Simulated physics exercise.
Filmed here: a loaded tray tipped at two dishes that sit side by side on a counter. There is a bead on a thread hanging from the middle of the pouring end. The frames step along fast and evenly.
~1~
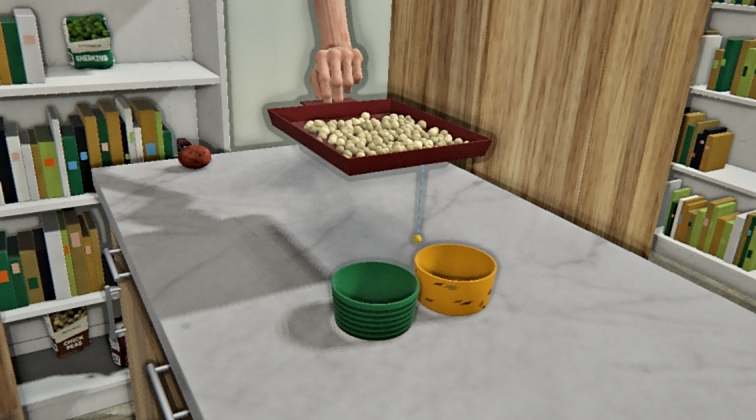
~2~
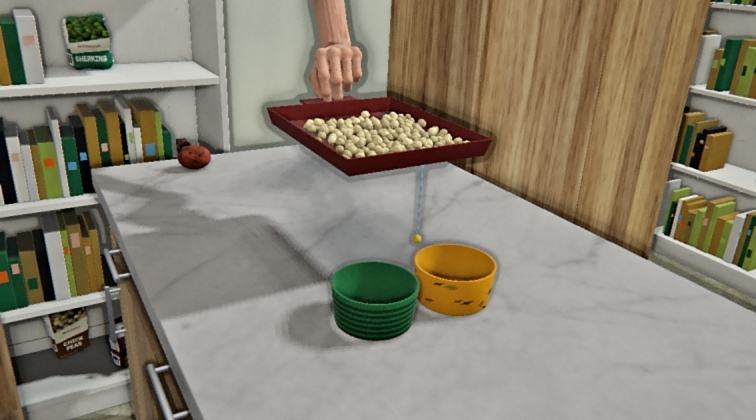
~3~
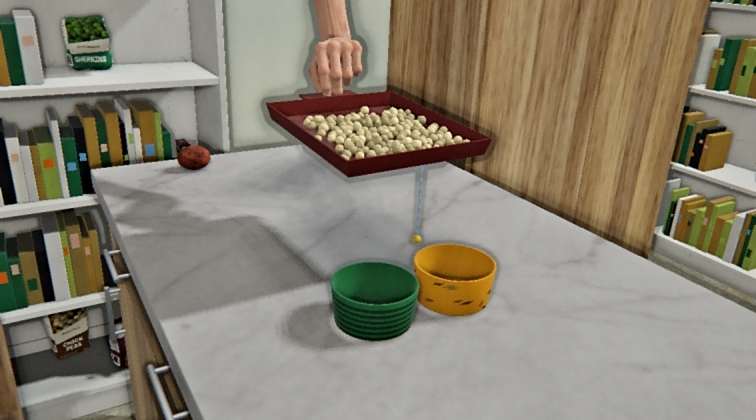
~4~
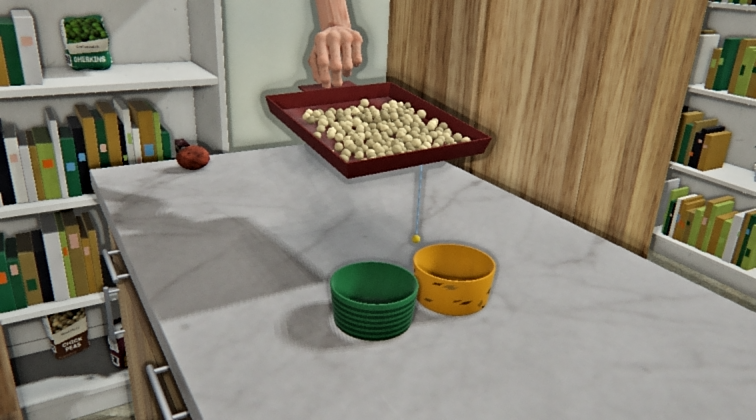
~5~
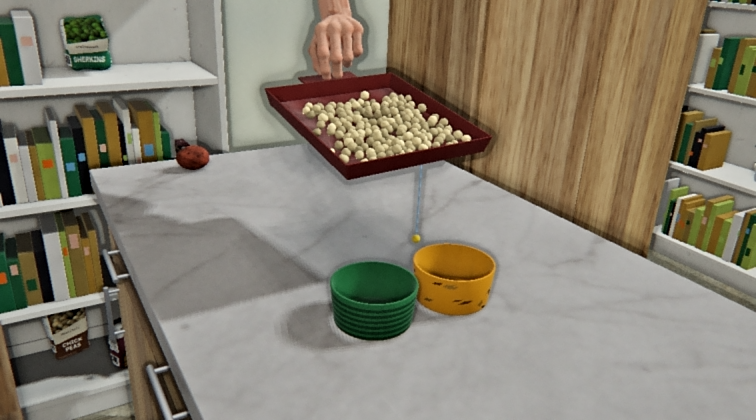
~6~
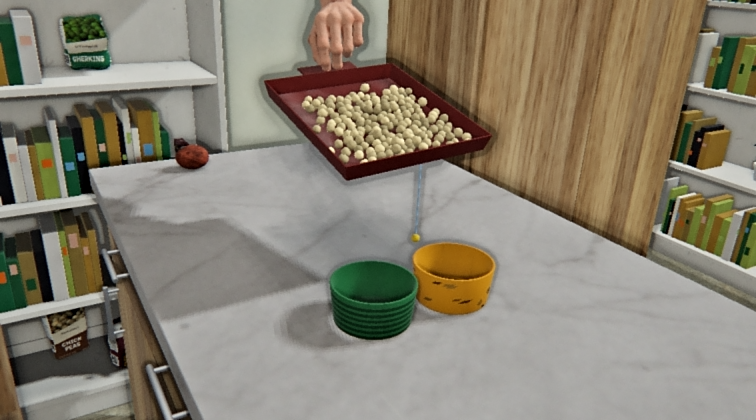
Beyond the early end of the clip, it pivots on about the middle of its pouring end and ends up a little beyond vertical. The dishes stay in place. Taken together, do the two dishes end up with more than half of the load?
Yes.
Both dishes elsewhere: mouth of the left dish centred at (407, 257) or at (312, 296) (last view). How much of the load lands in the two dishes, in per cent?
First placement: Some 10 %; second placement: Some 60 %.
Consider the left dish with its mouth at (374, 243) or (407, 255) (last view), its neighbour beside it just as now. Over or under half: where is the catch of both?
In order, they'd catch a minor share, and next a minor share.
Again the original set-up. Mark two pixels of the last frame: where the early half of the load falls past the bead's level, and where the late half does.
First near (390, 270), later near (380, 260).
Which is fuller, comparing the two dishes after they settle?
Pick: The one placed left.
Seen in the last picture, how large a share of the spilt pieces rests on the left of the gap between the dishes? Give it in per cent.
Close to 30 per cent.
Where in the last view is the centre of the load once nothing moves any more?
Around (377, 304).
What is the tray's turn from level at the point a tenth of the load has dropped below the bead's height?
My estimate is some 90 degrees.
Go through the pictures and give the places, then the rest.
Corners of the pouring end near (350, 157) and (486, 139), level; middle of the load near (386, 136), macadamia nuts; left dish near (397, 319); right dish near (479, 295); bead on its thread near (417, 239), in the first frame.
Corners of the pouring end near (350, 157) and (486, 138), level; middle of the load near (386, 136), in the second frame.
Corners of the pouring end near (349, 159) and (486, 138), tipped barely, lowest at the left corner; middle of the load near (385, 133), in the third frame.
Corners of the pouring end near (349, 161) and (486, 137), tipped a little, lowest at the left corner; middle of the load near (388, 133), in the fourth frame.
Corners of the pouring end near (349, 162) and (486, 135), tipped a little, lowest at the left corner; middle of the load near (388, 130), in the fifth frame.
Corners of the pouring end near (348, 164) and (486, 134), tipped a little, lowest at the left corner; middle of the load near (389, 126); left dish near (396, 318); right dish near (478, 294), in the sixth frame.
Shortly afterwards, tray tipped steeply; the whole lot on the tray.
Next, tray tipped right over; near half on the tray; near a quarter in the left dish; only a few in the right dish; only a few outside both; near a third in the air.
Some moments later, tray tipped past a quarter turn; the bulk in the left dish; near a quarter in the right dish; a little outside both.
In the end, tray tipped past a quarter turn; the bulk in the left dish; near a quarter in the right dish; a little outside both.
